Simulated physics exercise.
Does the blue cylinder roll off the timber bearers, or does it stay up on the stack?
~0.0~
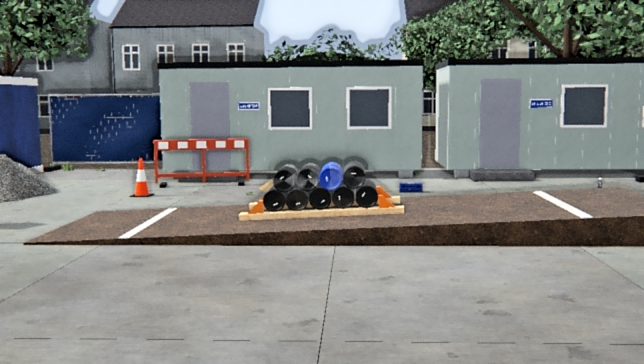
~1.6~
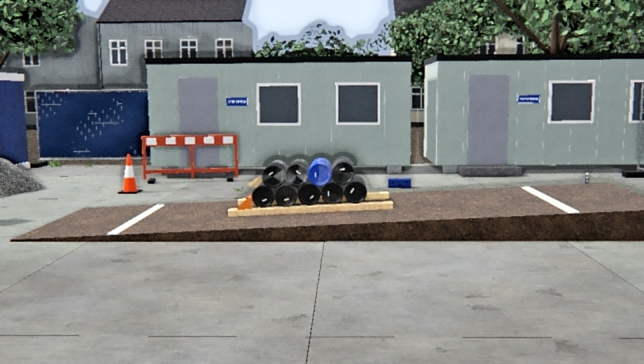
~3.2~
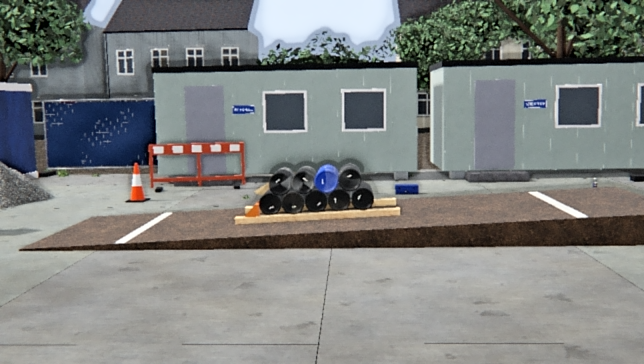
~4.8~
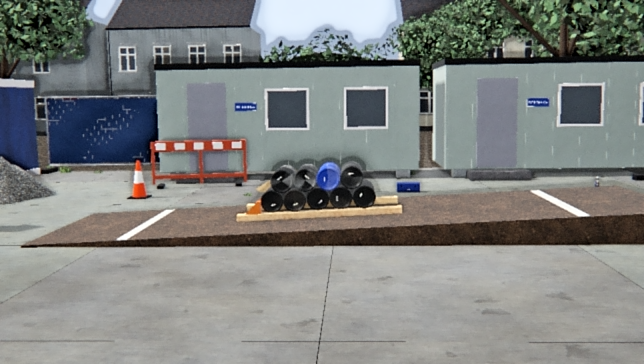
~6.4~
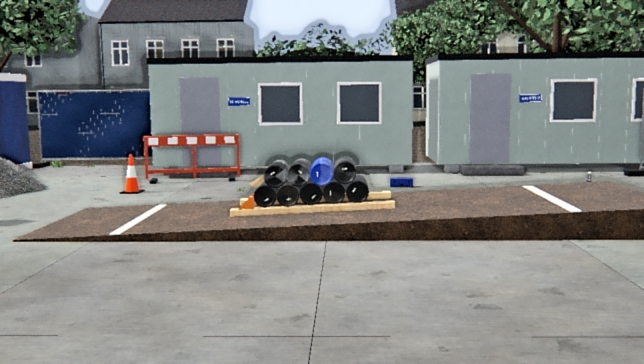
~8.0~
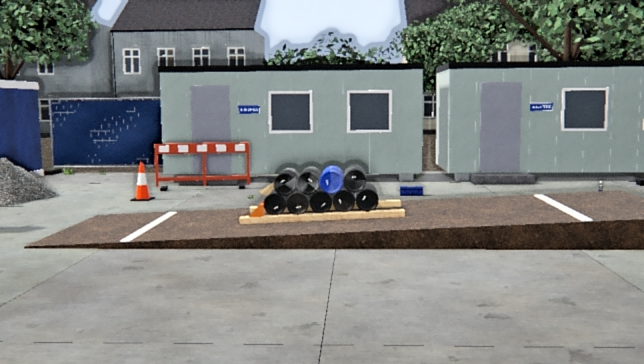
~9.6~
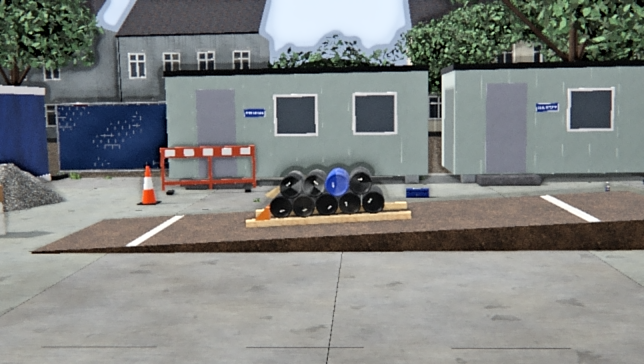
It stays up on the stack, resting on the other cylinders above the timber bearers.
